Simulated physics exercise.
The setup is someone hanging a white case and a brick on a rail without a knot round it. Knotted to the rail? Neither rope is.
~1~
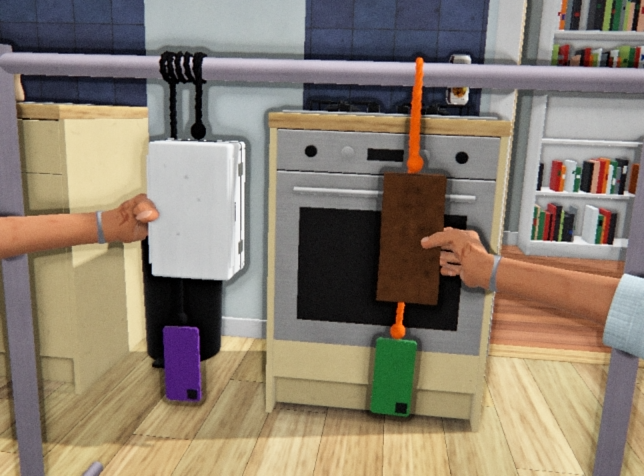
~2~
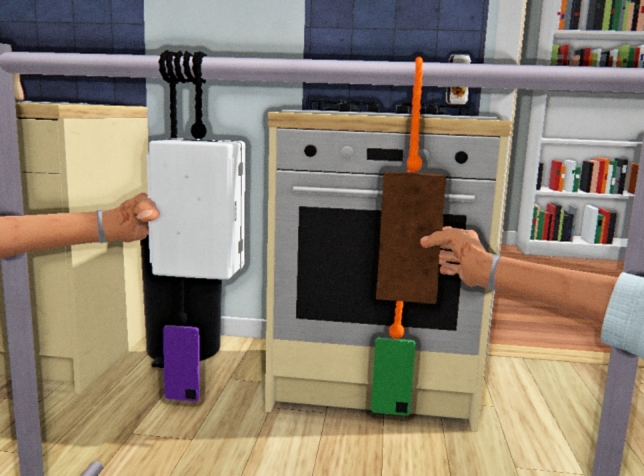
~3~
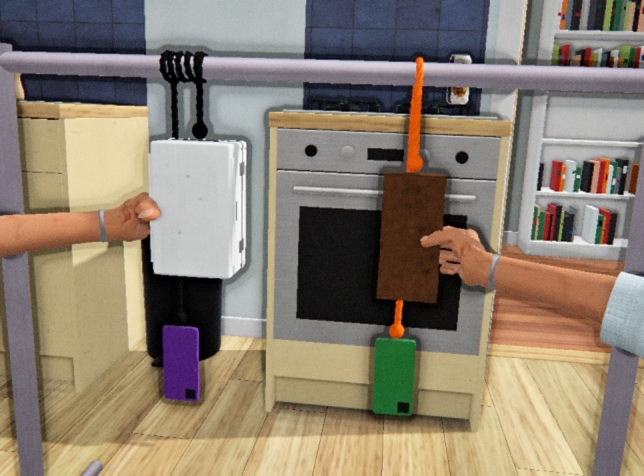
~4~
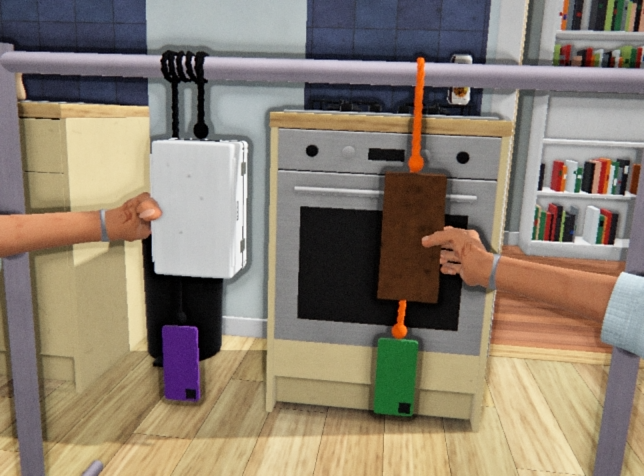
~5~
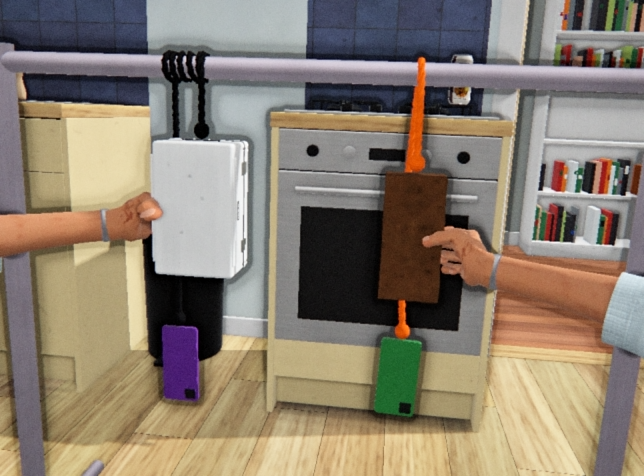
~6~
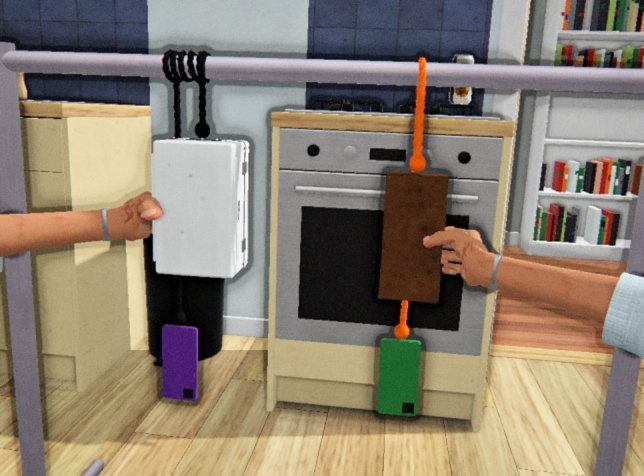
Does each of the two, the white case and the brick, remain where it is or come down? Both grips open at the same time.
Result - white case: Remains in place; brick: Comes down.
Then, 0.32 s on from there, white case off the floor near (202, 198); brick dropping near (405, 326).
Then, 0.64 s on from there, white case off the floor near (200, 185); brick on the floor.
Then, 0.96 s on from there, white case off the floor near (200, 197); brick on the floor.
In the end, white case off the floor near (204, 197); brick on the floor. The white case stays hanging and the brick drops.
